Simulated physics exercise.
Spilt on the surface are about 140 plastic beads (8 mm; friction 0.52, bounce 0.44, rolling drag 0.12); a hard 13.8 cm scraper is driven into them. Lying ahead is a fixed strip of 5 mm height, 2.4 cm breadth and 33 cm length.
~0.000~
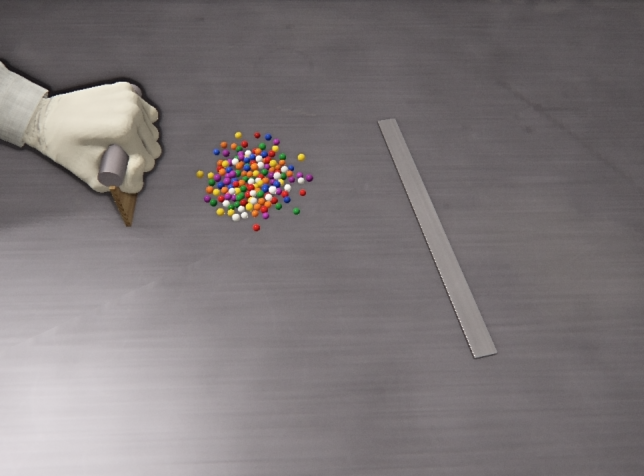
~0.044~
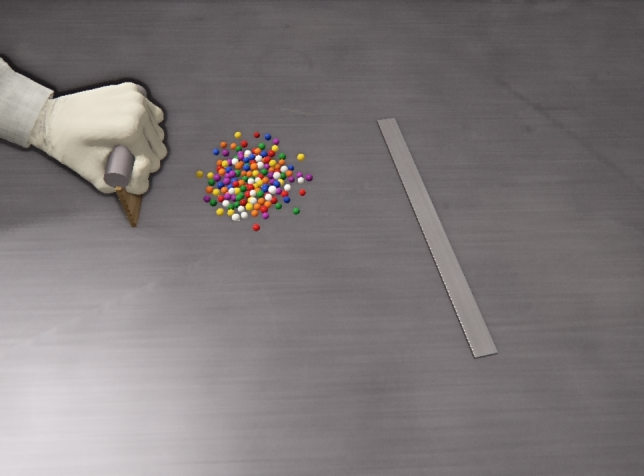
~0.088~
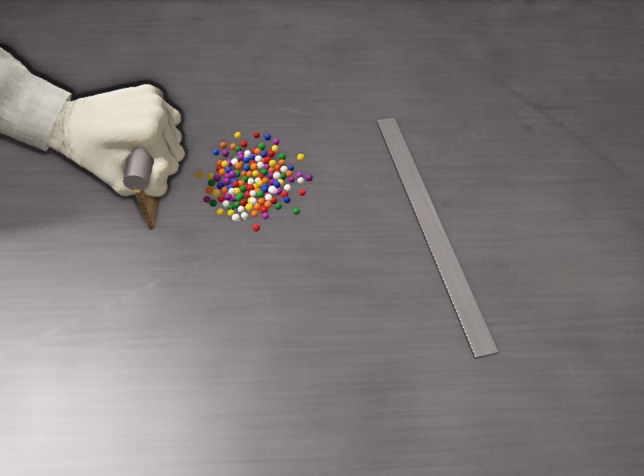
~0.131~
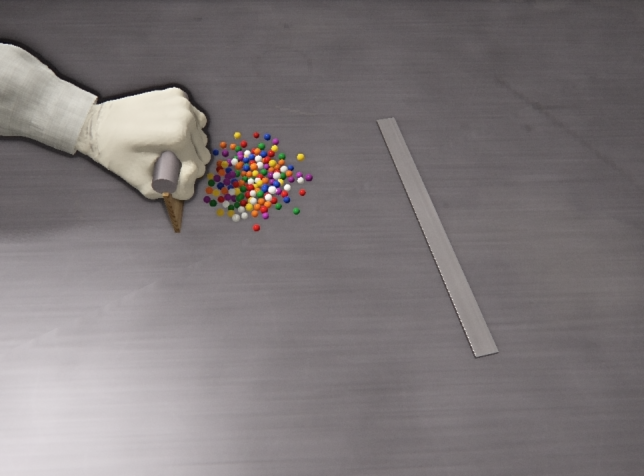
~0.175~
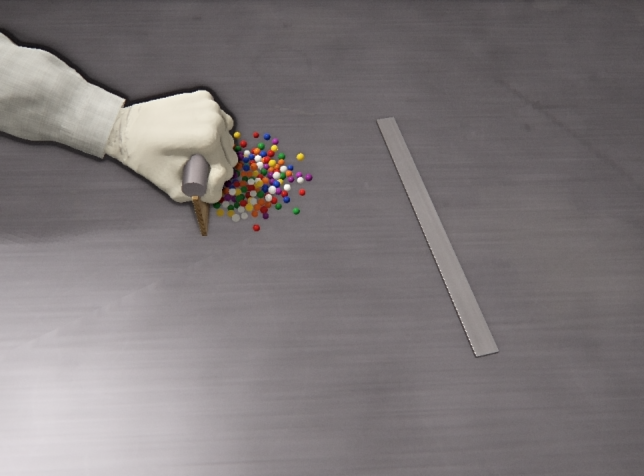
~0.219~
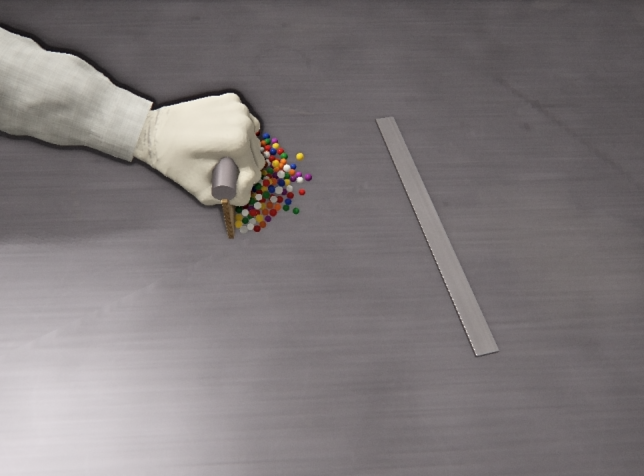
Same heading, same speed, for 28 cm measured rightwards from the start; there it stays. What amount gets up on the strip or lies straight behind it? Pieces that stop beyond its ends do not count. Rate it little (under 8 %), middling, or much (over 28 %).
Rating: Middling.
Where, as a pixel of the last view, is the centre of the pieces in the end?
Around (401, 189).
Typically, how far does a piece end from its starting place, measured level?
It comes to about 18 cm.
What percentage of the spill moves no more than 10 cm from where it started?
Roughly 10 per cent.
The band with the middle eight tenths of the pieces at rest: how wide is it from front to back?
It covers around 22 cm.
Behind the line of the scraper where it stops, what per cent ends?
20 %.
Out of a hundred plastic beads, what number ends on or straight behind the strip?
Some 25 per cent.
Then, at 0.40 s, scraper 24 cm from its start, spill 19 cm wide; elsewhere 100 %.
After 0.57 s, scraper 29 cm from its start, spill 23 cm wide; on or straight behind the strip 20 %, elsewhere 80 %.
After 0.72 s, scraper 29 cm from its start, spill 25 cm wide; on or straight behind the strip 25 %, elsewhere 75 %.
At rest (1.2 s), on or straight behind the strip 25 %, elsewhere 75 %.
